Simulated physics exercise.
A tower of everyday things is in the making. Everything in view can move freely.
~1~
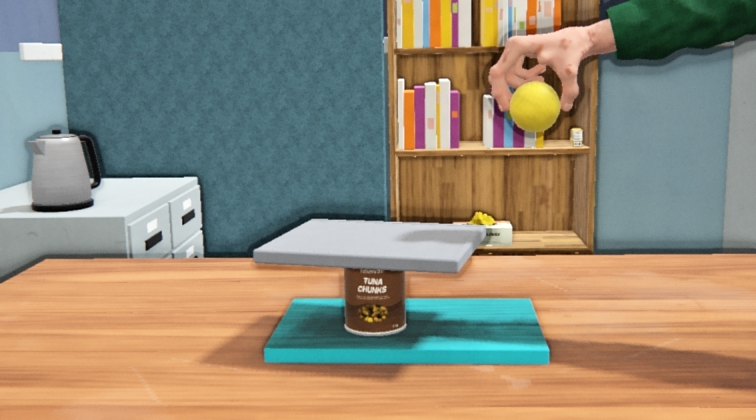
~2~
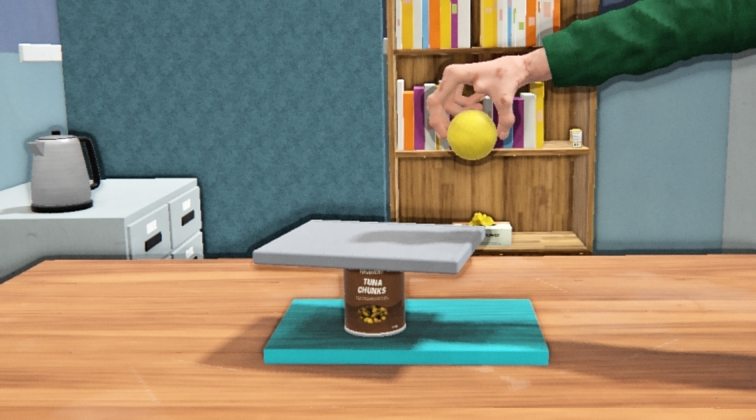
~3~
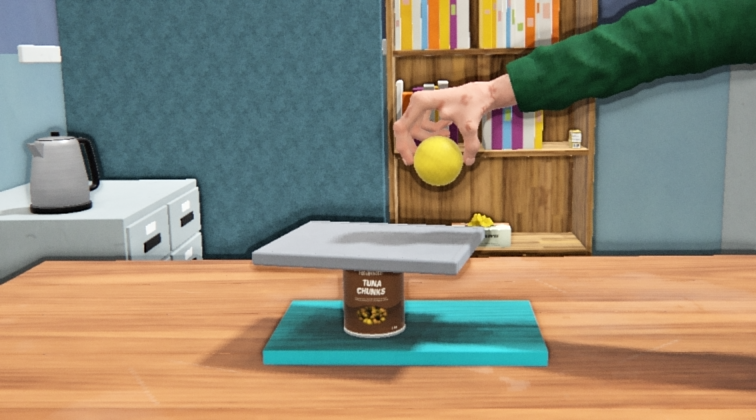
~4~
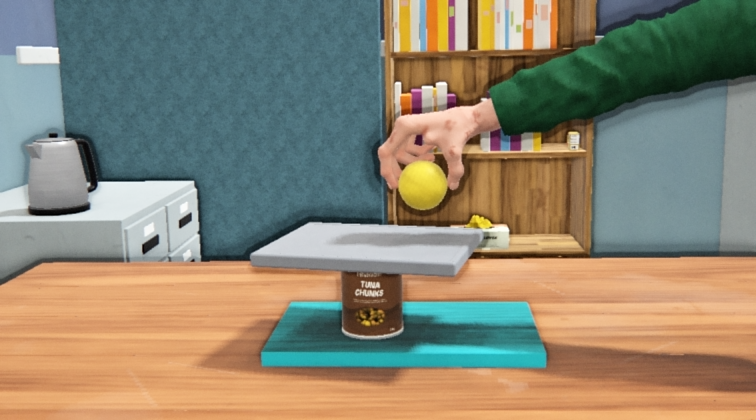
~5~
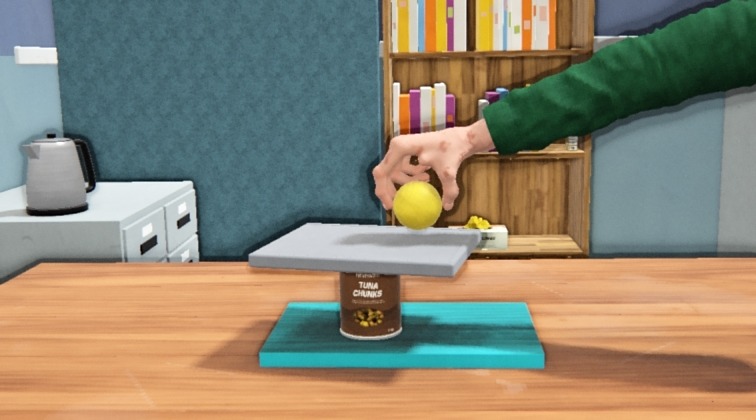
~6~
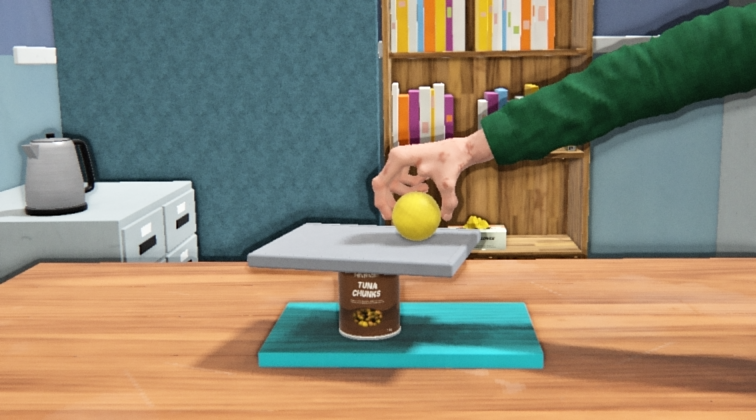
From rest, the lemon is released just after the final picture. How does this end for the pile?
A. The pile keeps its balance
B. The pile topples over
A.
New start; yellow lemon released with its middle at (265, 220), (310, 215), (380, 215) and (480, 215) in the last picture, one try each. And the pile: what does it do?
The pile collapses the first time, remains standing the second time, remains standing the third time and collapses the fourth time.
Then, 0.30 s past the last view, nothing moves.
Then, 0.70 s past the last view, yellow lemon resting near (416, 217).
Finally, all 4 still in place. Final places as the last picture's camera would see them, yellow lemon near (416, 217). The pile stays up.
